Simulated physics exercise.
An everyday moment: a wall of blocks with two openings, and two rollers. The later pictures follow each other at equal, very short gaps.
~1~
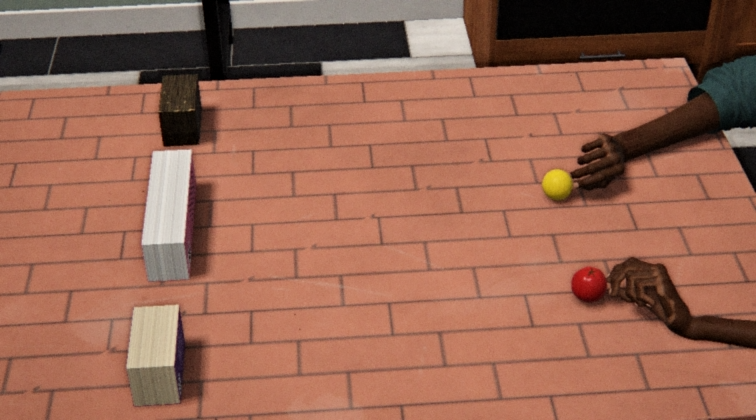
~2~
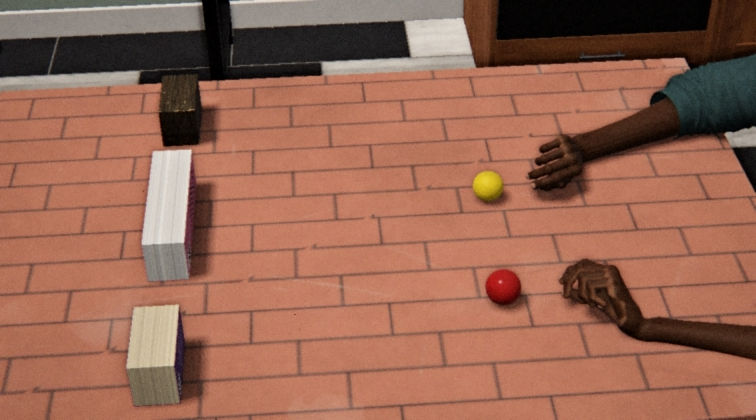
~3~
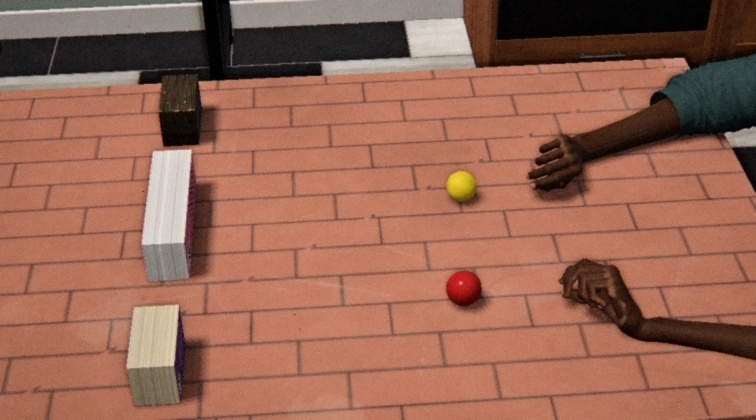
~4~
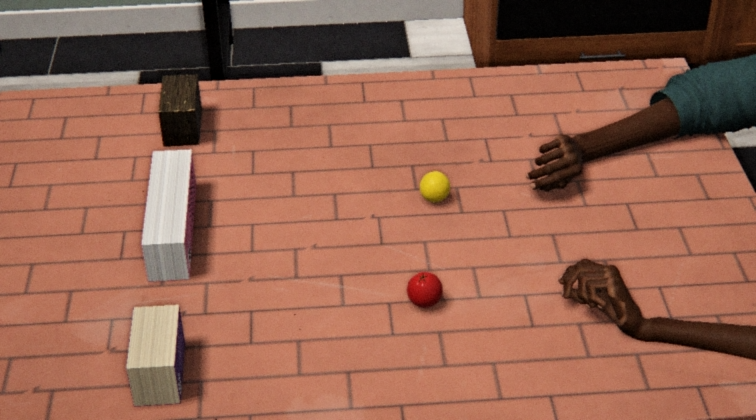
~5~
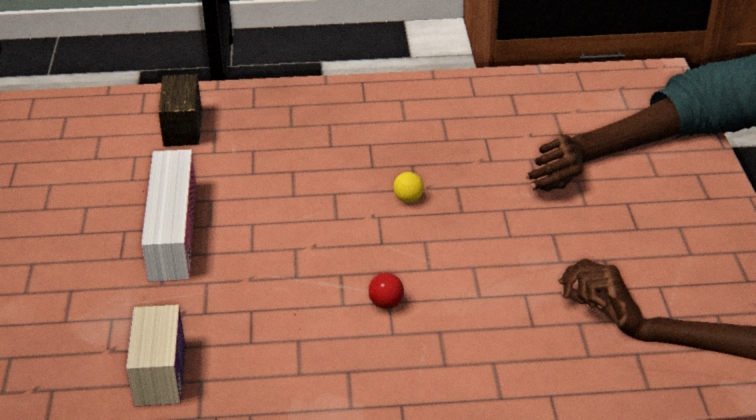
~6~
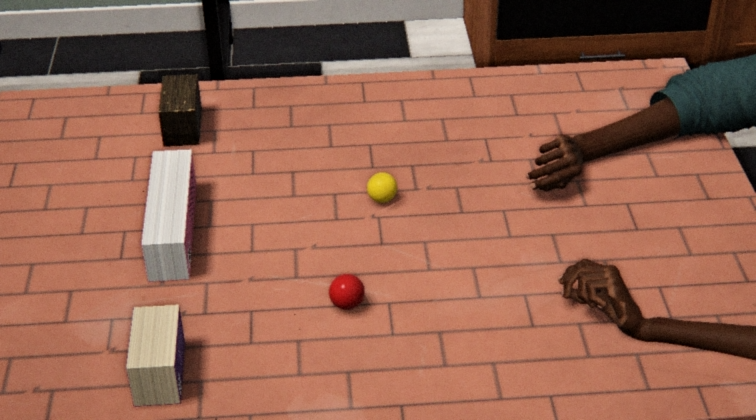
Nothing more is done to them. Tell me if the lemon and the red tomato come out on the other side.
Here the lemon bounces off, the red tomato rolls through.
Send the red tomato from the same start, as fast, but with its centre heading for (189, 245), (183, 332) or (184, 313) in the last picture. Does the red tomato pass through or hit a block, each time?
The red tomato hits a block; does not get past; gets between the blocks.
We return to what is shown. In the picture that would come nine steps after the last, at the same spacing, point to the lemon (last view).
Roughly at (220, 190).
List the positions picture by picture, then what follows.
Lemon (557, 185) under the hand; red tomato (590, 285) under the hand; purple book (157, 355), in the first frame.
Lemon (488, 186); red tomato (503, 287), in the second frame.
Lemon (461, 187); red tomato (464, 289), in the third frame.
Lemon (435, 187); red tomato (425, 290), in the fourth frame.
Lemon (409, 187); red tomato (386, 291), in the fifth frame.
Lemon (382, 188); red tomato (347, 293); black block (181, 110), in the sixth frame.
Then, 0.56 s on from there, lemon coming back near (236, 183); red tomato heading on.
In the end, the lemon hits a block; the red tomato passes through its gap.
